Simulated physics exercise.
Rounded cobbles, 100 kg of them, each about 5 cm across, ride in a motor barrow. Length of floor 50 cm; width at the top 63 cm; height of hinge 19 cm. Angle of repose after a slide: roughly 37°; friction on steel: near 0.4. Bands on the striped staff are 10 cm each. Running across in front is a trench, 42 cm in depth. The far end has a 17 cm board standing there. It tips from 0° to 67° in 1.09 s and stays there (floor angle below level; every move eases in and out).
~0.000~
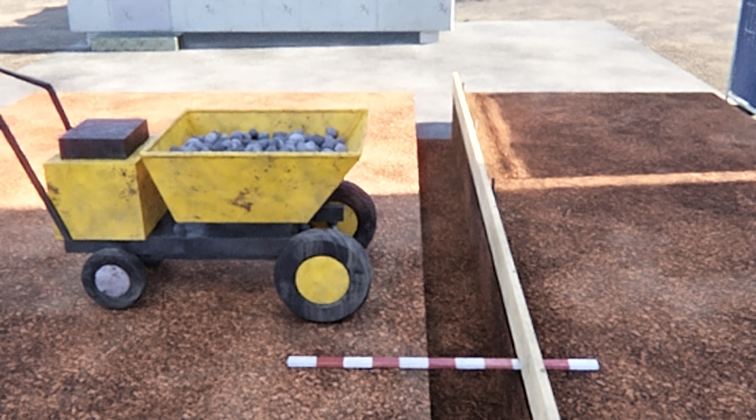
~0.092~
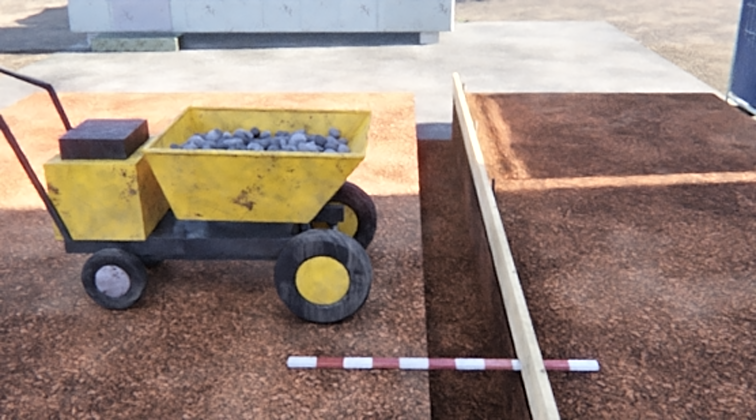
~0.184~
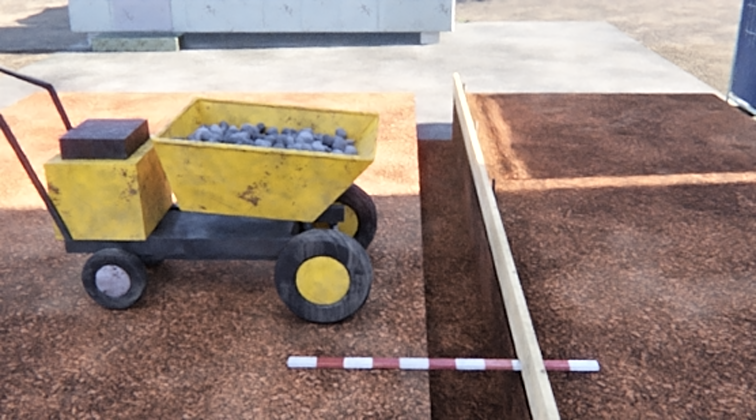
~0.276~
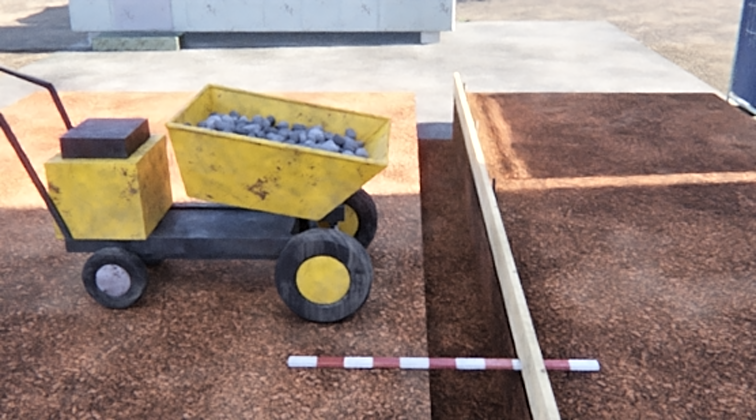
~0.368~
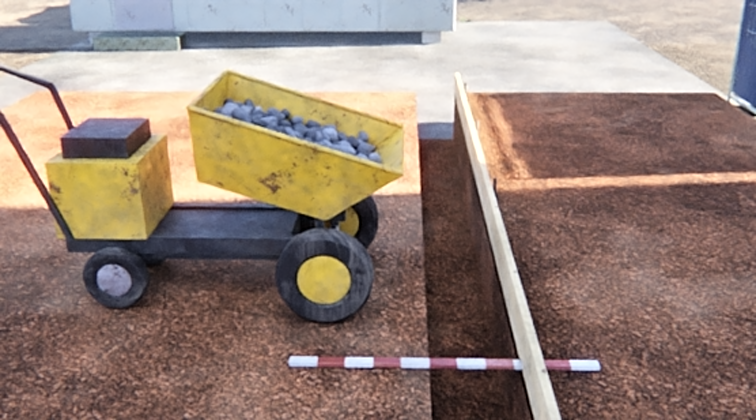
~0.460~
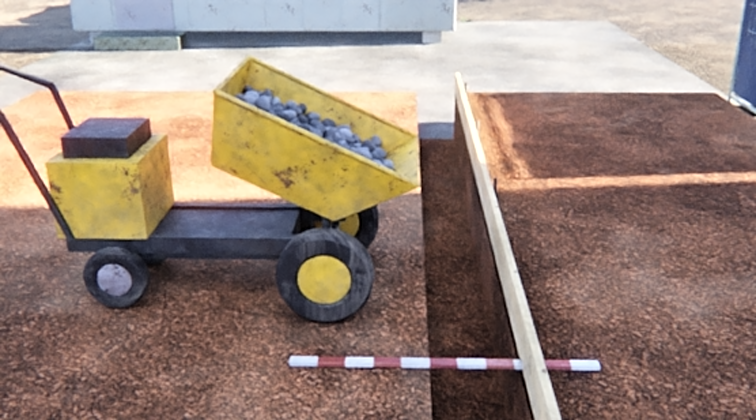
A small yellow motor barrow loaded with rounded grey stones stood beside a trench, and its skip slowly tilted up at the back, leaning down to the right toward the trench and upright board.
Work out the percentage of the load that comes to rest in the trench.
It works out at about 85 per cent of the load.
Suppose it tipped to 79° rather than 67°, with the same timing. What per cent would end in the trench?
Close to 90 per cent then.
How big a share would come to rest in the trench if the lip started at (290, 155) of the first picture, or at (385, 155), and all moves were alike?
I'd expect close to 95 per cent at the first and 50 per cent at the second.
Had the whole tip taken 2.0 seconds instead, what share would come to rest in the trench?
Roughly 95 per cent would.
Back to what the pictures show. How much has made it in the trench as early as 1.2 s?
Approx. 20 % of the load.
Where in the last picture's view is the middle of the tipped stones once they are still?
(475, 355).
After 0.8 s the floor is at 57°; 100 % in the skip; the foremost stones are at (448, 218).
After 1.2 s the floor is at 67°; 74 % in the skip, 21 % in the trench, 4 % past the trench; the foremost stones are at (545, 278).
After 1.5 s the floor is at 67°; 37 % in the skip, 48 % in the trench, 15 % past the trench; the foremost stones are at (633, 288).
After 3.5 s the floor is at 67°; 0 % in the skip, 85 % in the trench, 15 % past the trench; the foremost stones are at (693, 284).
